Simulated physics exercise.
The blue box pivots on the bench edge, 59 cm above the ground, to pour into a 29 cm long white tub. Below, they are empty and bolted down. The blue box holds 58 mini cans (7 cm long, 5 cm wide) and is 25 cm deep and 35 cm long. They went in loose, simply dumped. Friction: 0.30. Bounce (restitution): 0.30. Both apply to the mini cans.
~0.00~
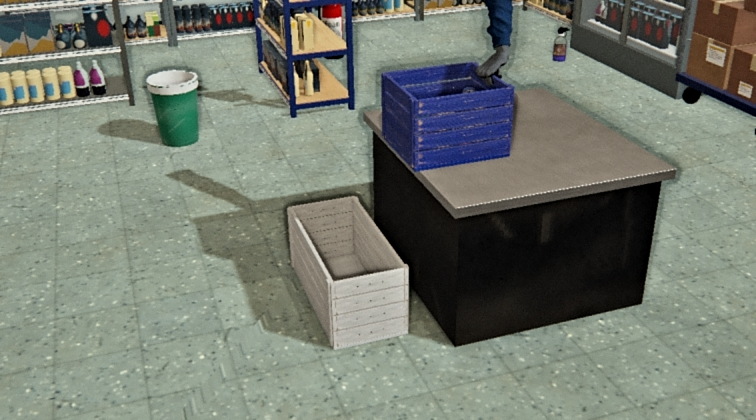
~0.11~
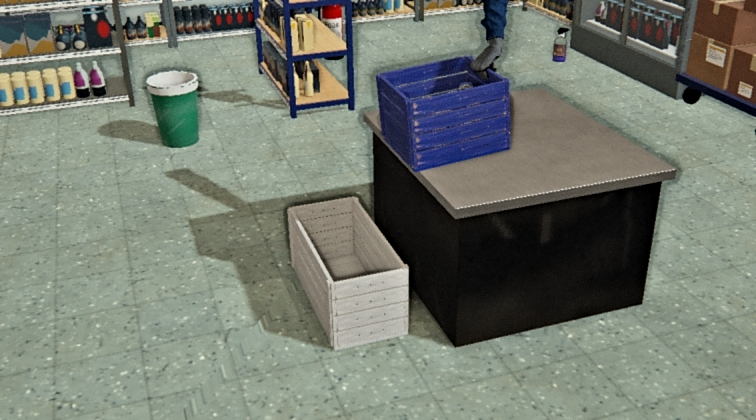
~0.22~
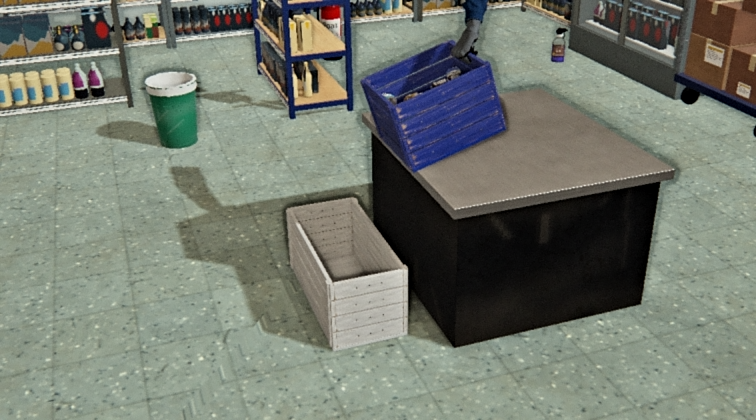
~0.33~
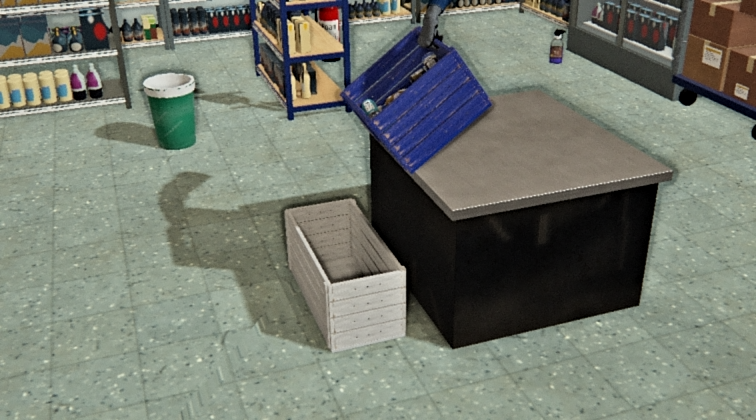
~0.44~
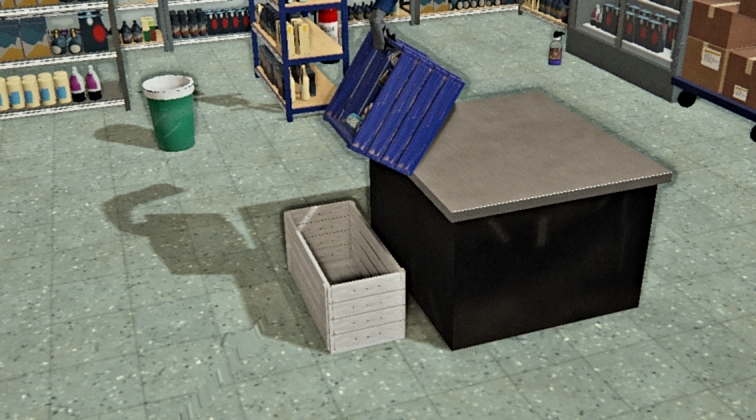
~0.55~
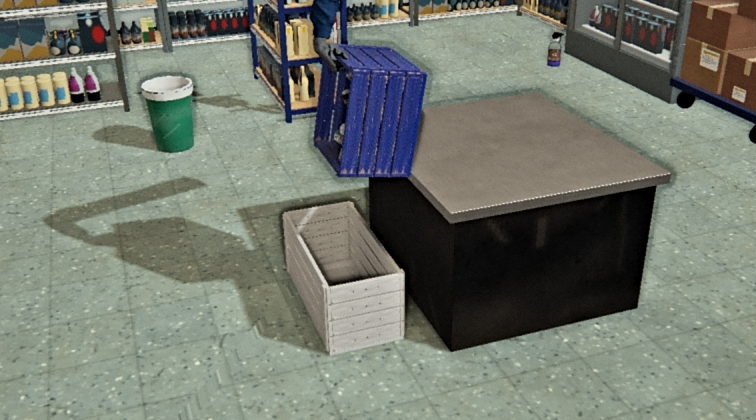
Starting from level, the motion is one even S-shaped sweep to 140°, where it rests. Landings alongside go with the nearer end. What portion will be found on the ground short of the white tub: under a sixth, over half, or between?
The share comes to short of one sixth.
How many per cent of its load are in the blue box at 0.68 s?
Still in there: Some 100 per cent.
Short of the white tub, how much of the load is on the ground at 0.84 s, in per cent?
Roughly 0 percent.
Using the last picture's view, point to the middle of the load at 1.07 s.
Near (274, 298) in pixels.
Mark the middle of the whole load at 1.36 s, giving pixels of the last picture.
I'd place it close to (257, 314) in the last view.
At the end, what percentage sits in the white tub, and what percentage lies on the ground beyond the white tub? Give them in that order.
Shares, in order: About 40 percent and 60 percent.
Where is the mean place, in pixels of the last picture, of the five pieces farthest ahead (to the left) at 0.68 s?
The leading five average out near (315, 154).
After 0.68 s, tilt 106°; 57 still in the blue box and 1 in the air.
After 0.84 s, tilt 130°; 34 still in the blue box and 24 in the air.
After 1.07 s, tilt 140°; 19 in the white tub, 25 on the ground beyond the white tub and 14 in the air.
Outcome (at 1.36 s), 23 in the white tub and 35 on the ground beyond the white tub. Asked share, 0 of 58, 0 per cent.
